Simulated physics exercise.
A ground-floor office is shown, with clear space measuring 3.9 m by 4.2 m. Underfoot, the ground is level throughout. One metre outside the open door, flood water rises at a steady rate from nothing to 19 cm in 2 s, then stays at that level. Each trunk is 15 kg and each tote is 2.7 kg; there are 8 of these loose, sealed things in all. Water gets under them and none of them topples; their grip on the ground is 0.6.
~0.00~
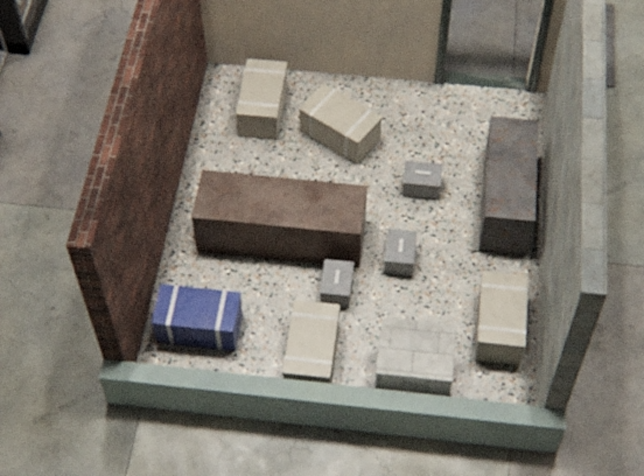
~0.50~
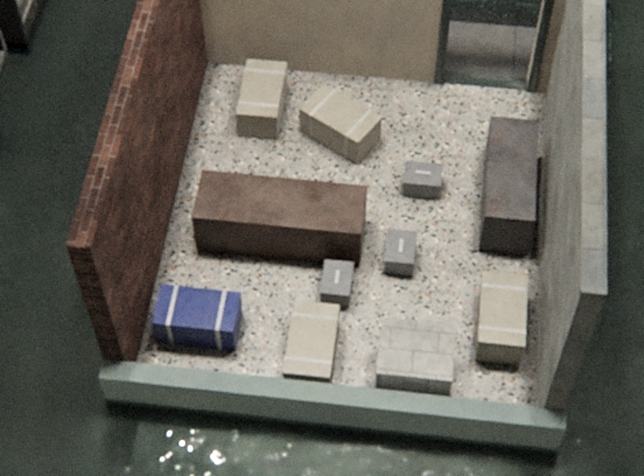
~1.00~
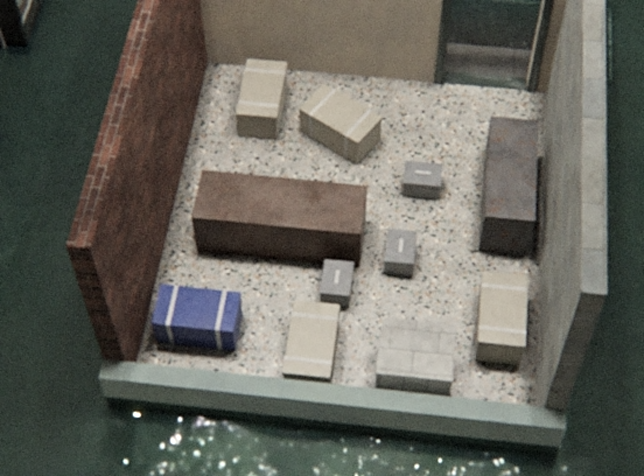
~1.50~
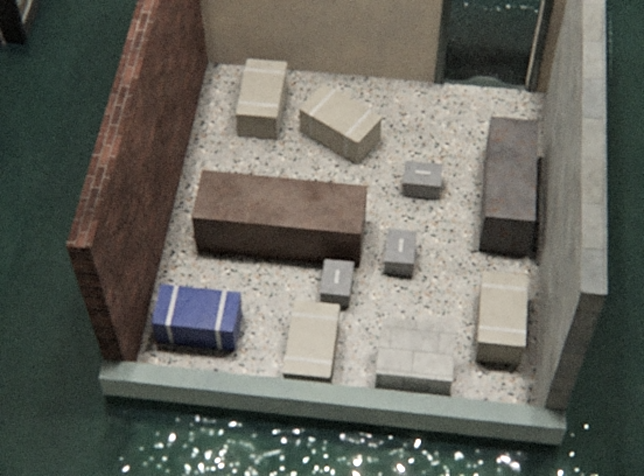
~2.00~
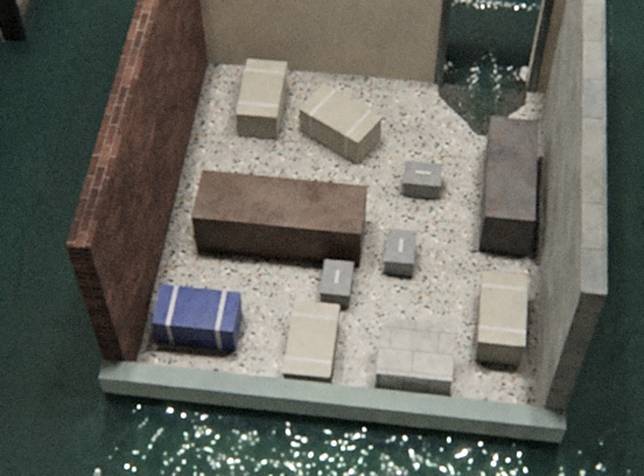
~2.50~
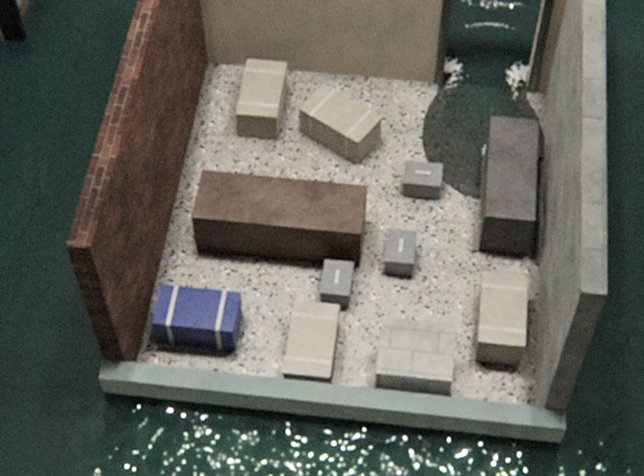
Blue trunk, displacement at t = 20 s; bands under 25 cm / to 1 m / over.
Result: A modest displacement.
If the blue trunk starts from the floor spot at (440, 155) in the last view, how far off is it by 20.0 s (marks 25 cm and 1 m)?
Well, it gets shoved far.
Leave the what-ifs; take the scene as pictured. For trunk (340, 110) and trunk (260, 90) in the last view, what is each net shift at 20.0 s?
40 cm and 5 cm respectively.
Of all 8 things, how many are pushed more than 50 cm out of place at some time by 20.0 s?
It works out to 8.
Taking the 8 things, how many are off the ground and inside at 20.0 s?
It comes to 8.
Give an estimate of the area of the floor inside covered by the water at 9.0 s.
Close to 14 m2, I'd say.
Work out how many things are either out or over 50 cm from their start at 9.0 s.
3.
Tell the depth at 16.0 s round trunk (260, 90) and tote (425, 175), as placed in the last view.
I'd put it at 8 cm and 15 cm respectively.
After 4.0 s the blue trunk is near (197, 308), 0.0 m from its start, aground; 1 afloat.
After 9.0 s the blue trunk is near (192, 305), 0.1 m from its start, afloat; 6 afloat.
After 16.0 s the blue trunk is near (243, 290), 0.5 m from its start, afloat; 8 afloat.
After 20.0 s the blue trunk is near (221, 259), 0.5 m from its start, afloat; 8 afloat.
